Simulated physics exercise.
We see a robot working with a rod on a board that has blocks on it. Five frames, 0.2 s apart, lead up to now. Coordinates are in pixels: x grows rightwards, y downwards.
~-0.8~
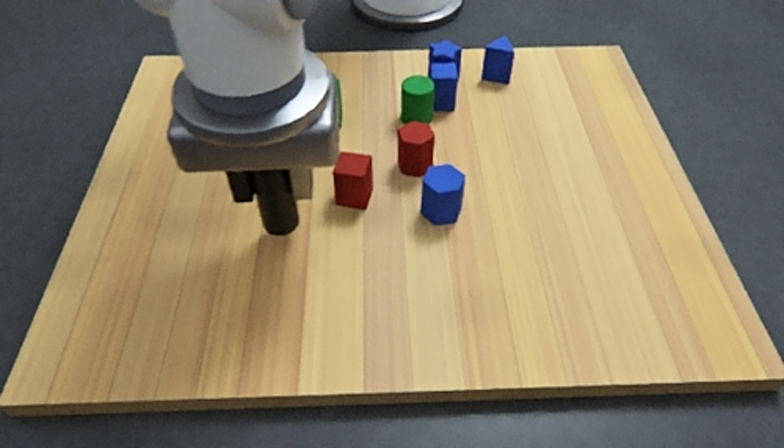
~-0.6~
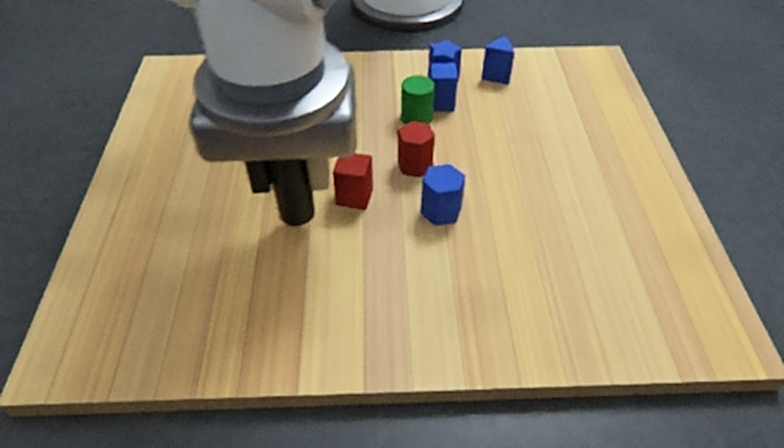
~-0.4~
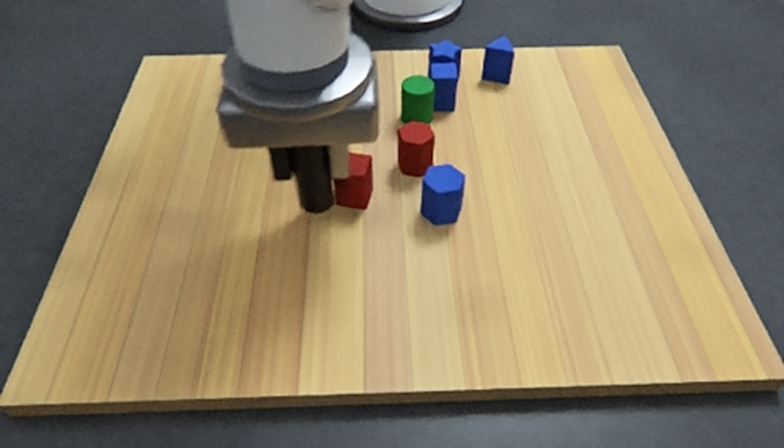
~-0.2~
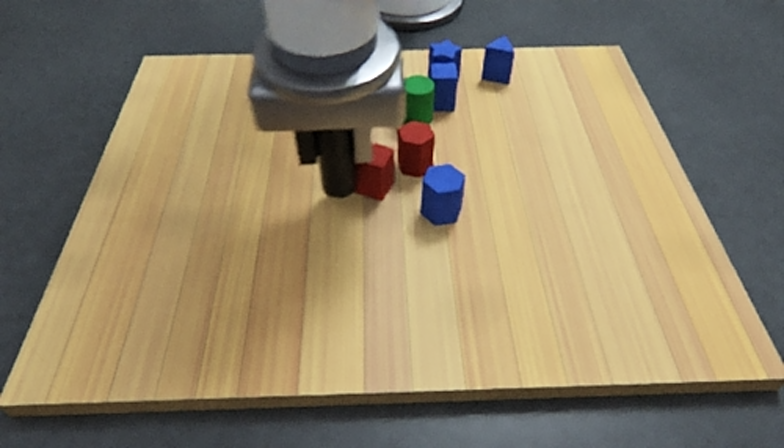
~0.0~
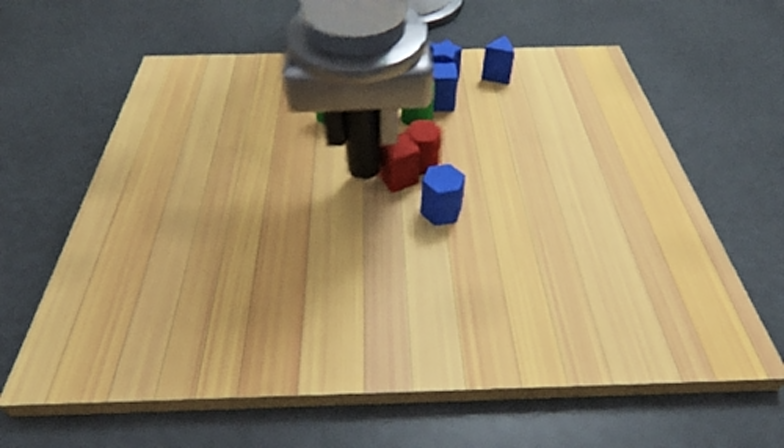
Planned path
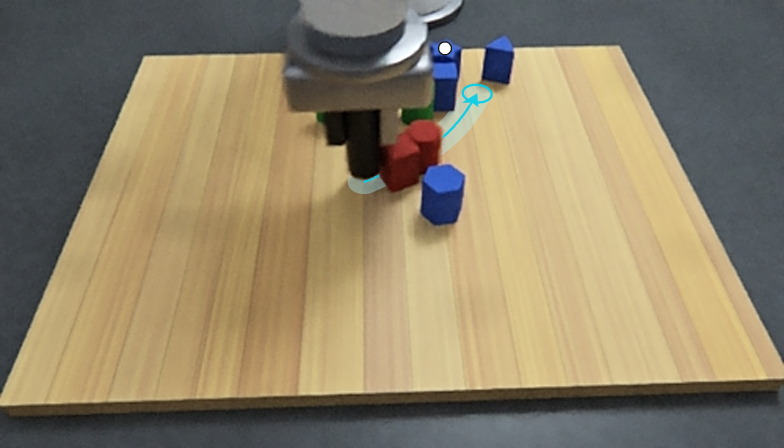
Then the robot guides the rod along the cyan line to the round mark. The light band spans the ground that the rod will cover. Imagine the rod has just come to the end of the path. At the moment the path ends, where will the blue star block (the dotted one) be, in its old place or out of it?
That one stays where it is.
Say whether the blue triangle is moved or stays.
By the end it is where it was.
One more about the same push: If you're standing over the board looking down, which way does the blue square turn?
The answer is counter-clockwise.
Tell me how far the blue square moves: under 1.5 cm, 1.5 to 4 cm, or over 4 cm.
Its displacement is below 1.5 cm.
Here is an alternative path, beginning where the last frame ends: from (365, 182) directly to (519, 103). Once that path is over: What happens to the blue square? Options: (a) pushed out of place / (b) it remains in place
b.
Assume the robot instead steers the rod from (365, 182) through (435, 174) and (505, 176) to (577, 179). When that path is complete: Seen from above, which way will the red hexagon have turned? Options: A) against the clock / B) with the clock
My pick is A.
Path on the board, from (365, 182) through (417, 156) and (455, 126) to (477, 93); the dot is on the blue star block.
The first path, step by step. One third of the way, rod at (418, 142); red square at (443, 137), turned 75° clockwise; red hexagon at (471, 124), turned 55° anticlockwise.
Two thirds of the way, rod at (456, 112); red square at (443, 137), turned 75° clockwise; red hexagon at (471, 124), turned 55° anticlockwise.
At the end, rod at (479, 80); red square at (443, 137), turned 75° clockwise; red hexagon at (471, 124), turned 55° anticlockwise; blue square at (446, 64), turned 55° anticlockwise; blue star block in place; blue triangle in place.
